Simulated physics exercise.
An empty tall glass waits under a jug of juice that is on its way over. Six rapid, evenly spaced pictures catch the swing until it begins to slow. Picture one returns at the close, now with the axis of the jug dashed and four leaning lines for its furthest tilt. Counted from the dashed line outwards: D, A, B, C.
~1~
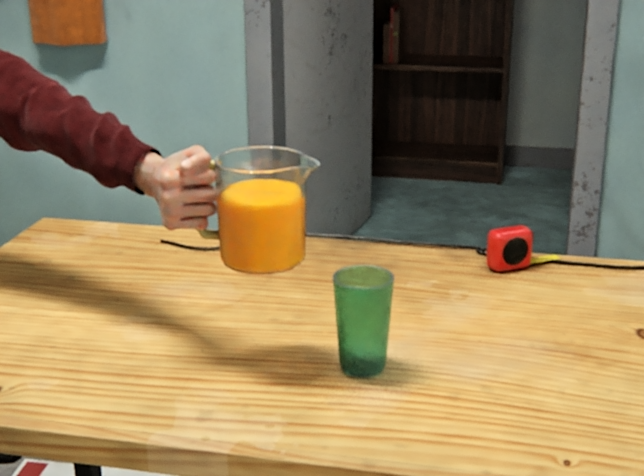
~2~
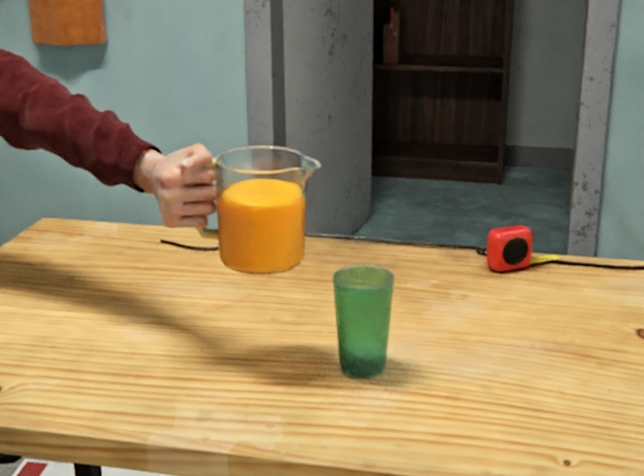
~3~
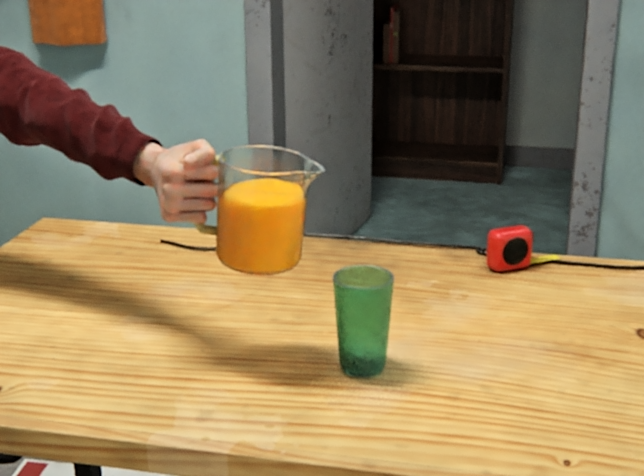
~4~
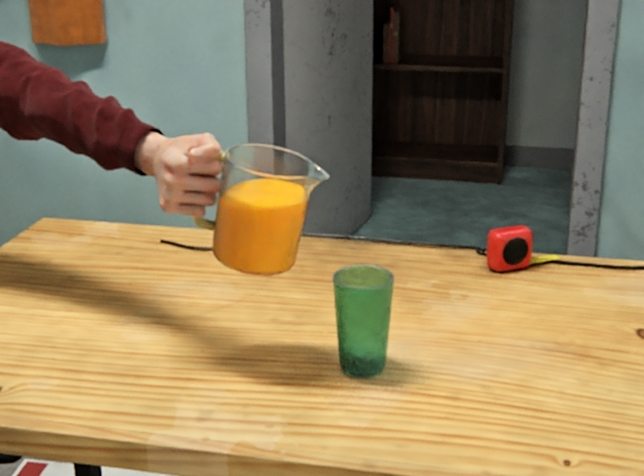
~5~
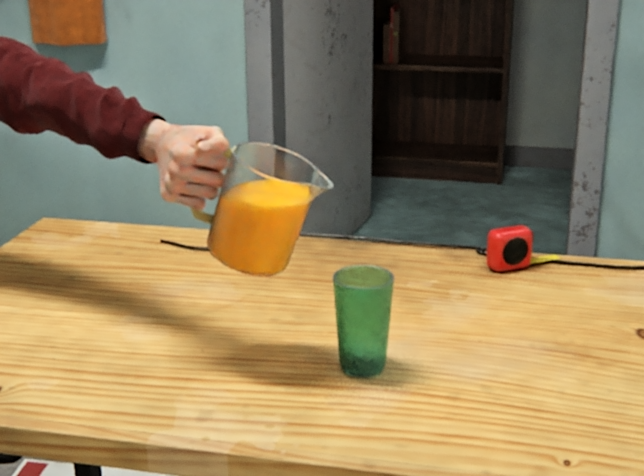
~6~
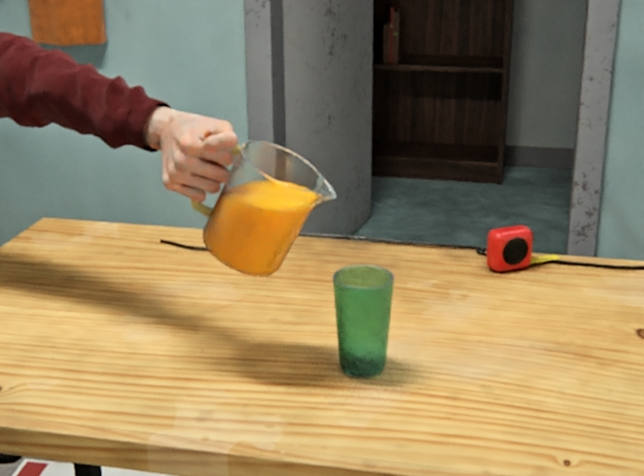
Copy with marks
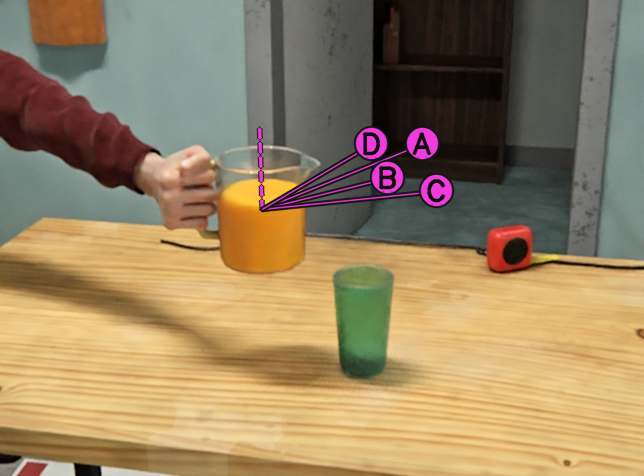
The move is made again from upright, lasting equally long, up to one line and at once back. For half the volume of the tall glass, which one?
The best mark is D.
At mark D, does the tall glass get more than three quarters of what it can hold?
No.
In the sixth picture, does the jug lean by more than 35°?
No.
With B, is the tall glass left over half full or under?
Over half.
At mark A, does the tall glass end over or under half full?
Over.
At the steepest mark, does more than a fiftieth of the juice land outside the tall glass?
Yes, it does.
In magenta, A at (407, 150); B at (371, 182); C at (420, 193); D at (357, 153).
With A, the tall glass ends with about 78 % of what it can hold.
With B, the tall glass ends with about 90 % of what it can hold; 10 % of the juice is spilt.
With C, the tall glass is filled to the brim; 21 % of the juice is spilt.
With D, the tall glass ends with about 48 % of what it can hold.
